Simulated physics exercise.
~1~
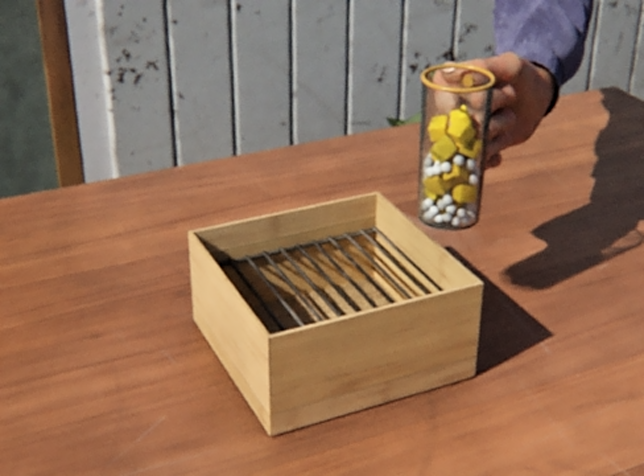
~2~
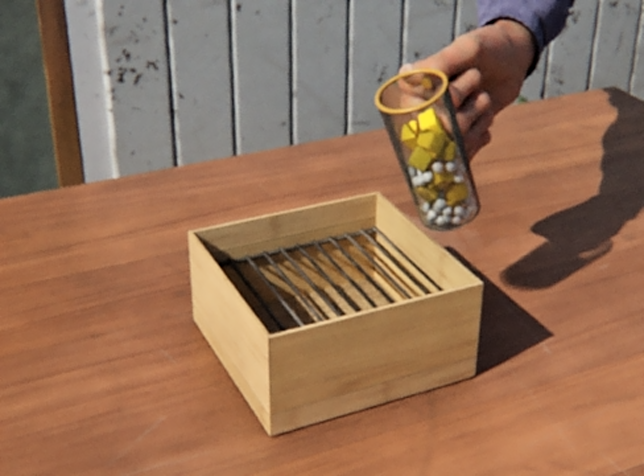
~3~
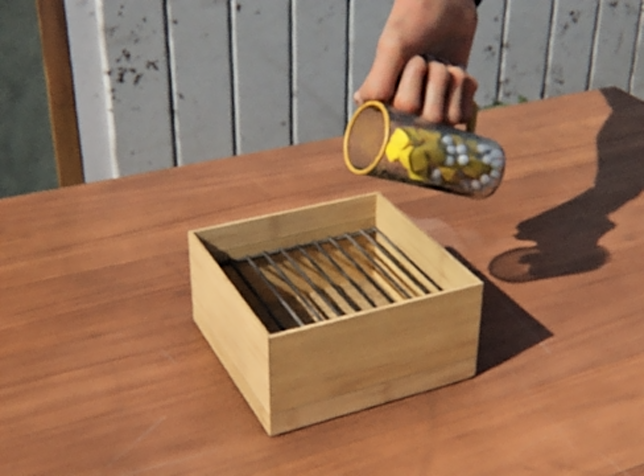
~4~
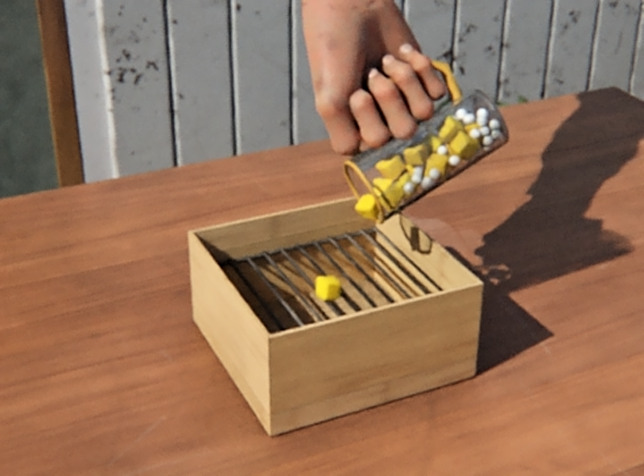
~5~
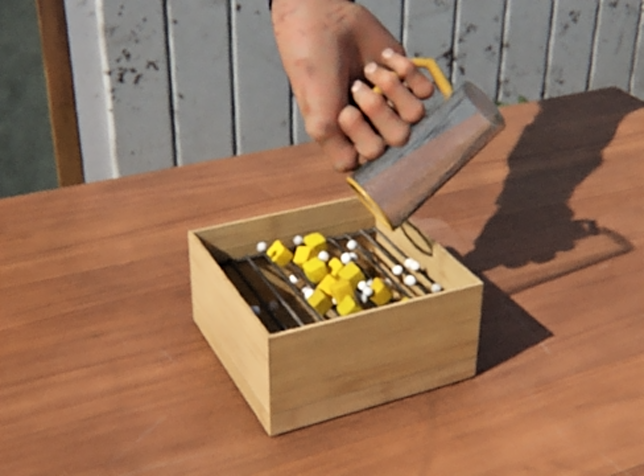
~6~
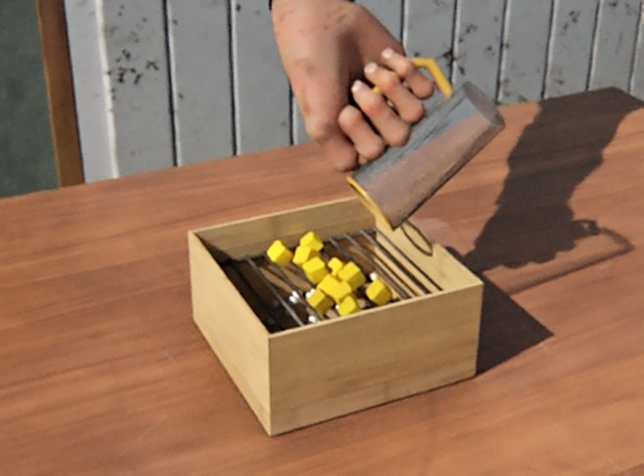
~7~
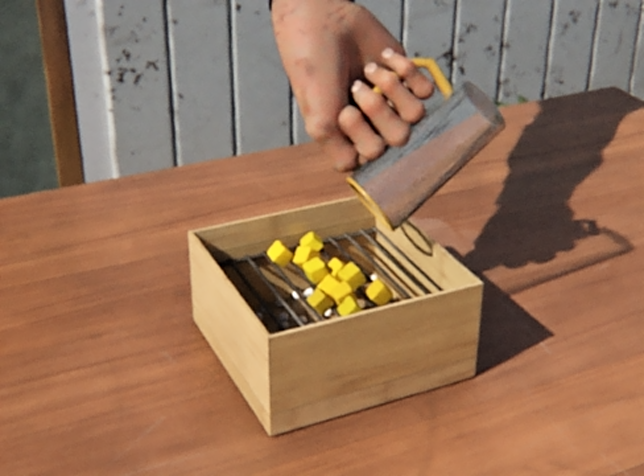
A hand tipped a clear cup of small white balls and chunky yellow pieces over a wooden box strung with wires, spilling them out, and the white ones slipped down through the gaps while the yellow ones stayed on top.
